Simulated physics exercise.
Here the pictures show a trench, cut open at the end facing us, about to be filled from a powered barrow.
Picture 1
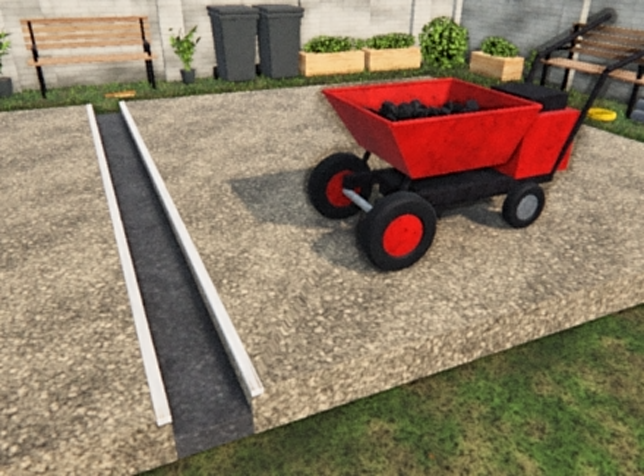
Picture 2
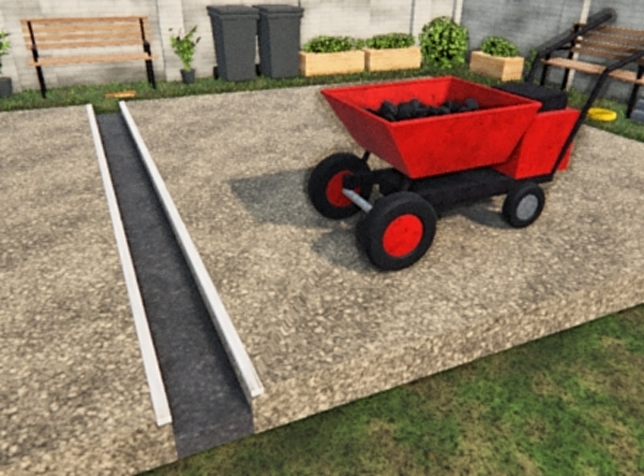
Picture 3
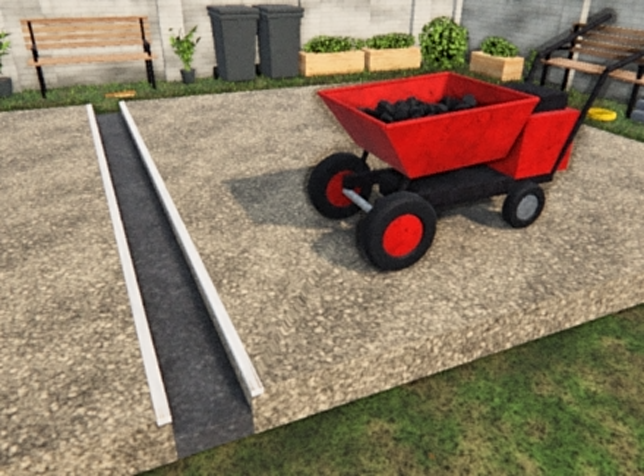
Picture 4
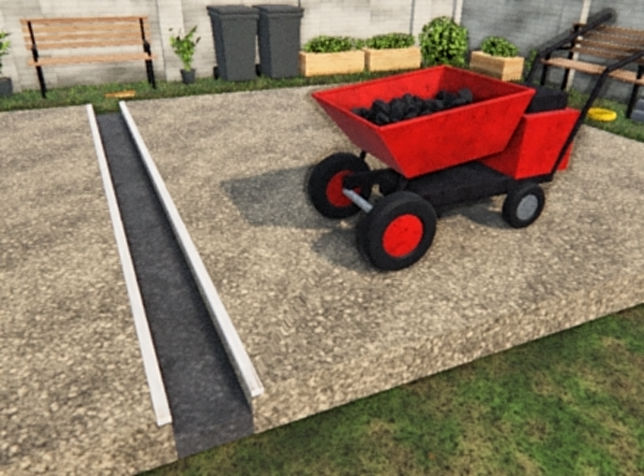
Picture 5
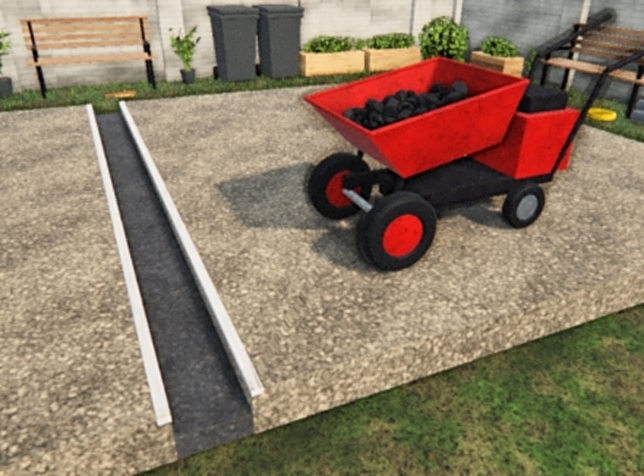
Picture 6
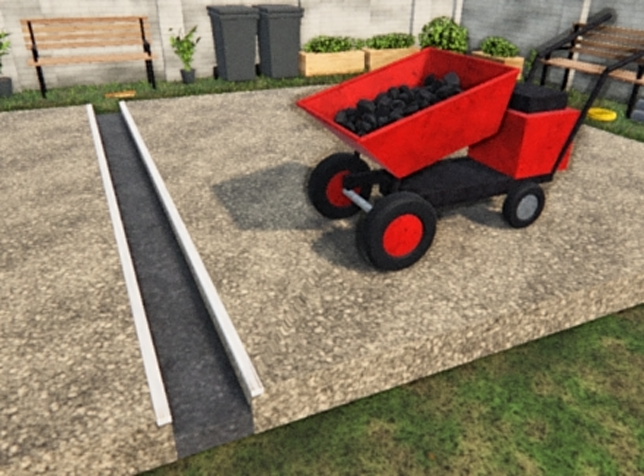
A red powered barrow loaded with black lumps stood still on the gravel, right of a narrow, shallow trench, while its skip gradually tilted forward, the front lip dipping left and the back rising.
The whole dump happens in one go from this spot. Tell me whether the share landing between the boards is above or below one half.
The amount in the trench falls below half.
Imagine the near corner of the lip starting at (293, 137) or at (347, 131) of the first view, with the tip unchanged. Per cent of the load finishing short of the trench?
0 % for the first, 20 % for the second.
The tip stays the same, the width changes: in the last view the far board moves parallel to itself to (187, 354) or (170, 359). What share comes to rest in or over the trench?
I'd put it near 30 in a hundred, then near 30 in a hundred.
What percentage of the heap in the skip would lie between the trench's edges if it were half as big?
Roughly 30 in a hundred.
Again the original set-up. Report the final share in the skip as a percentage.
Estimate: Near 5 %.
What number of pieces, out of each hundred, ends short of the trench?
About 65 %.
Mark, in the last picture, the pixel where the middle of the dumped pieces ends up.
Near (228, 266), more or less.
Shortly afterwards, skip tipped steeply; the whole lot in the skip.
Next, skip tipped right over; the bulk in the skip; near a quarter short of the trench; only a few in or heaped over the trench; only a few falling.
Some moments later, skip tipped right over; a little in the skip; near two thirds short of the trench; near a quarter in or heaped over the trench; only a few beyond it.
In the end, skip tipped right over; only a few in the skip; near two thirds short of the trench; near a third in or heaped over the trench; only a few beyond it.
